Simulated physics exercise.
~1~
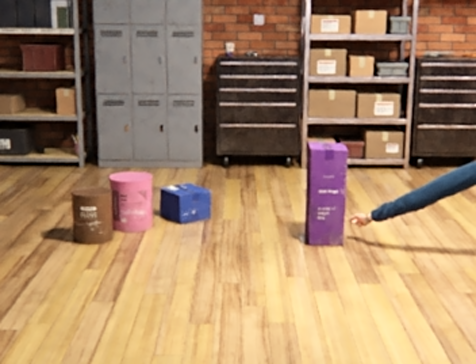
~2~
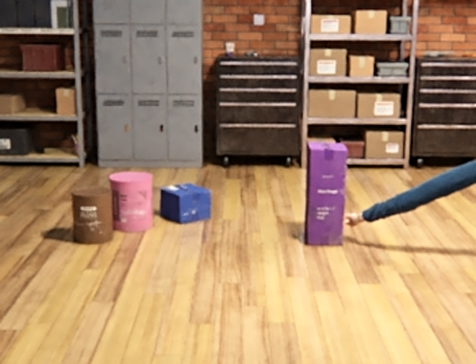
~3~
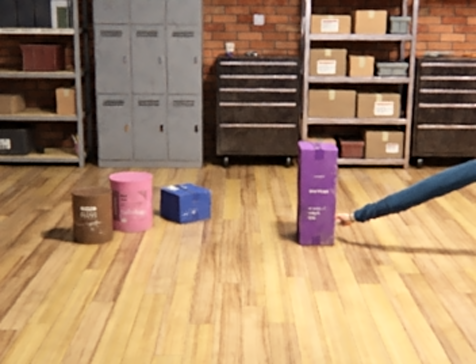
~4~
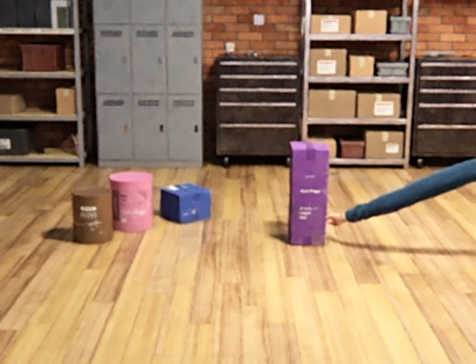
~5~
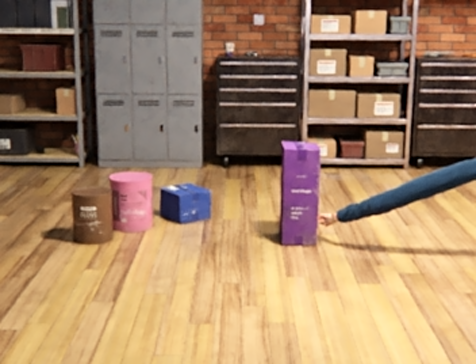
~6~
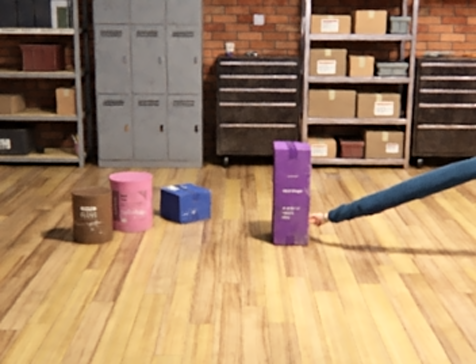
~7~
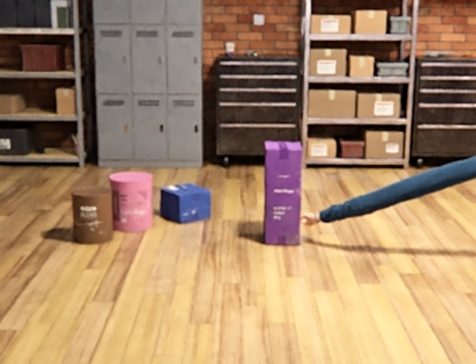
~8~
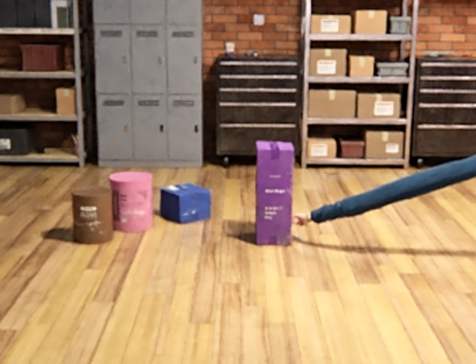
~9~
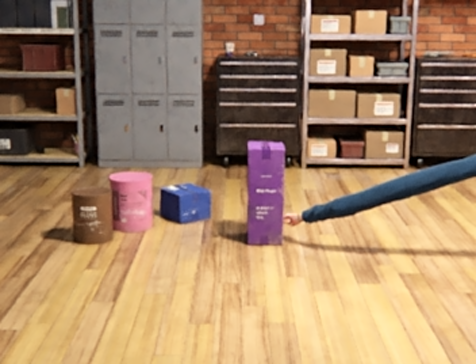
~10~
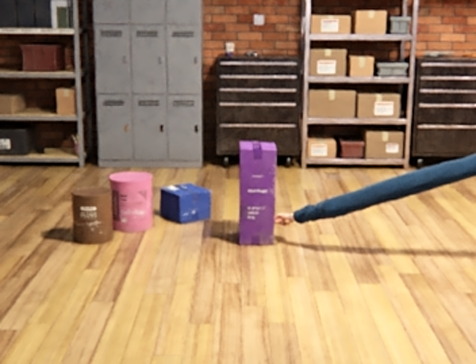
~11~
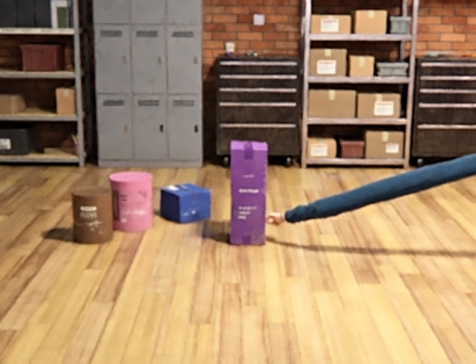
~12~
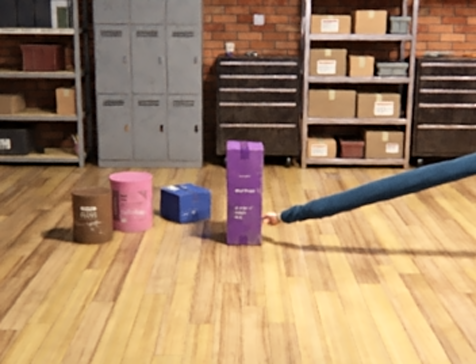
An arm in a blue sleeve reached in from the right and slowly pushed a tall purple box left across the wooden floor, toward a blue parcel, pink pail and brown pail that stayed still, and the box ended upright beside the parcel.
